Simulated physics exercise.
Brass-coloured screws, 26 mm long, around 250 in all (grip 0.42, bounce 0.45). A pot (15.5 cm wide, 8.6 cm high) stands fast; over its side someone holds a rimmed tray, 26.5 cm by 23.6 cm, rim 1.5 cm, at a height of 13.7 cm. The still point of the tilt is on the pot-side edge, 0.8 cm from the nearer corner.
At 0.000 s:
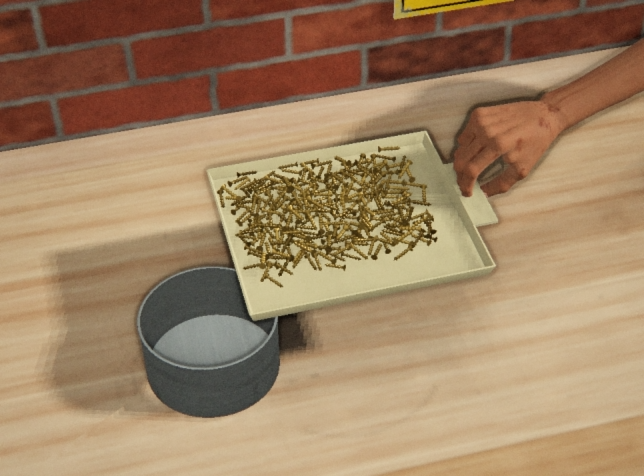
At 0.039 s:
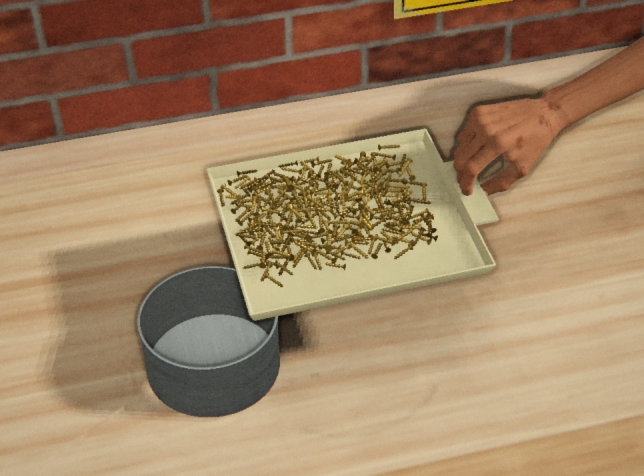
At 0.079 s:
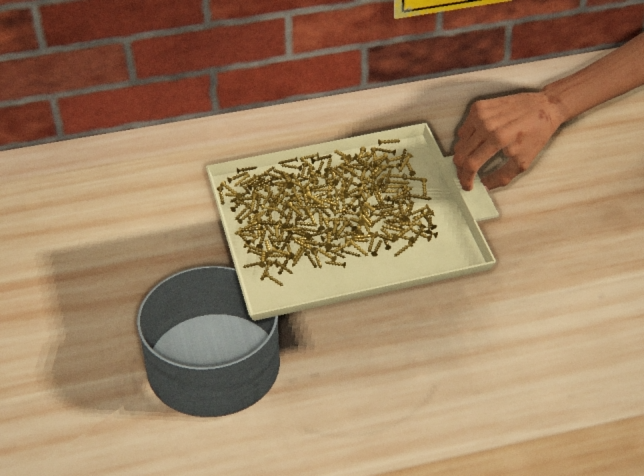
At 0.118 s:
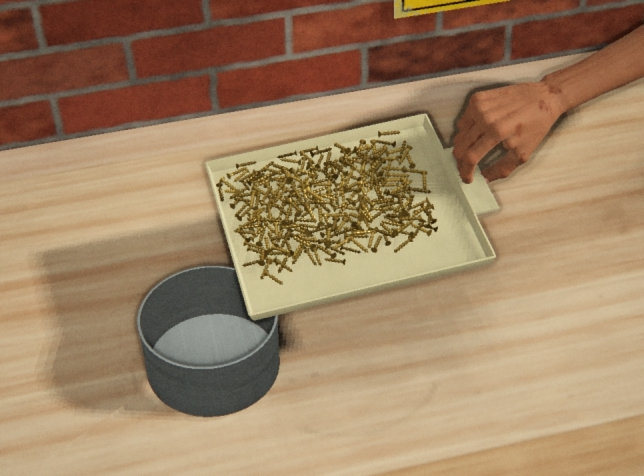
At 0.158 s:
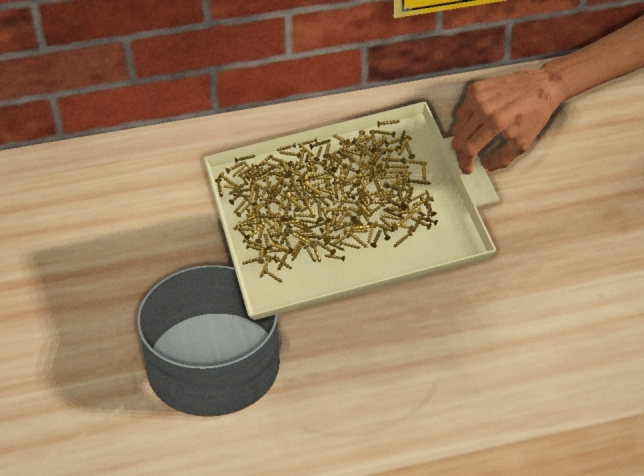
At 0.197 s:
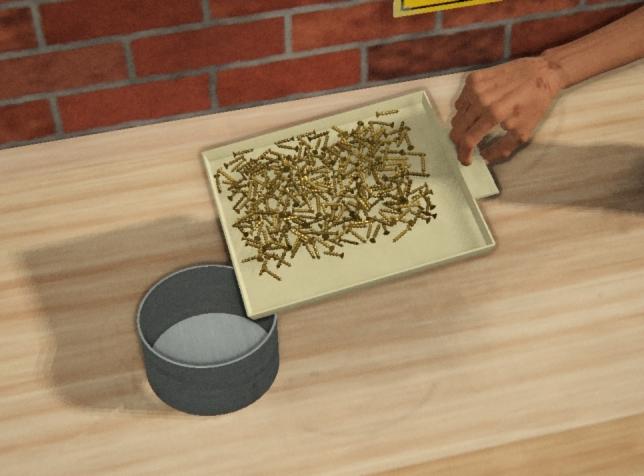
To begin with, a hand at the right holds a shallow, rimmed, cream tray of brass-coloured screws level over the side of a dark grey pot on a wooden surface. The hand then raises the tray's far and right side slightly, tilting it toward the pot, while the screws stay bunched on it.
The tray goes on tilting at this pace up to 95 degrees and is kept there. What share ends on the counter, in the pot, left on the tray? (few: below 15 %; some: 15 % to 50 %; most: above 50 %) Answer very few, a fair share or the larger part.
Counter the larger part, pot a fair share, tray very few.
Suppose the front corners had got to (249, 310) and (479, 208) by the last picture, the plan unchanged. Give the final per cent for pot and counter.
Pot 45, counter 55.
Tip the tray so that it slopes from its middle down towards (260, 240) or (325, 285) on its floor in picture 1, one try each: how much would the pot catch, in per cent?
Some 60 and 0 per cent.
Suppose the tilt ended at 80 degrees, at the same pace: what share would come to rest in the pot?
It would be near 25 per cent.
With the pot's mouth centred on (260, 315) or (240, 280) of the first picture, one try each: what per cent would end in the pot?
Some 10 and 0 per cent.
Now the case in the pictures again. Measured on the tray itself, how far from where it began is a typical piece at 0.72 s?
About 10 cm.
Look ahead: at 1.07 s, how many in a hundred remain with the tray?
About 20 per cent.
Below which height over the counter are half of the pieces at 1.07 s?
Roughly 2 cm.
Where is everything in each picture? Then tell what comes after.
In the first picture, tray tilt 0 degrees, front corners at (253, 311) and (490, 264); middle of the pieces at (330, 207); pot at (208, 316).
In the second picture, tray tilt 0 degrees, front corners at (253, 311) and (490, 263); middle of the pieces at (330, 206).
In the third picture, tray tilt 2 degrees, front corners at (253, 311) and (490, 260); middle of the pieces at (330, 203).
In the fourth picture, tray tilt 4 degrees, front corners at (253, 311) and (490, 254), lowest corner left front; middle of the pieces at (329, 198).
In the fifth picture, tray tilt 8 degrees, front corners at (252, 311) and (490, 248), lowest corner left front; middle of the pieces at (328, 192).
In the sixth picture, tray tilt 10 degrees, front corners at (251, 311) and (490, 242), lowest corner left front; middle of the pieces at (327, 187); pot at (207, 314). The tray's pace is about 75 degrees a second.
Then, at 0.72 s, tilt 51 degrees; the tray holds 100 %, the pot 0 %.
After 1.07 s, tilt 77 degrees; the tray holds 20 %, the pot 20 %.
After 1.51 s, tilt 95 degrees; the tray holds 0 %, the pot 25 %.
In the end, at 2.2 s, counter 75 %, pot 25 %, tray 0 %.
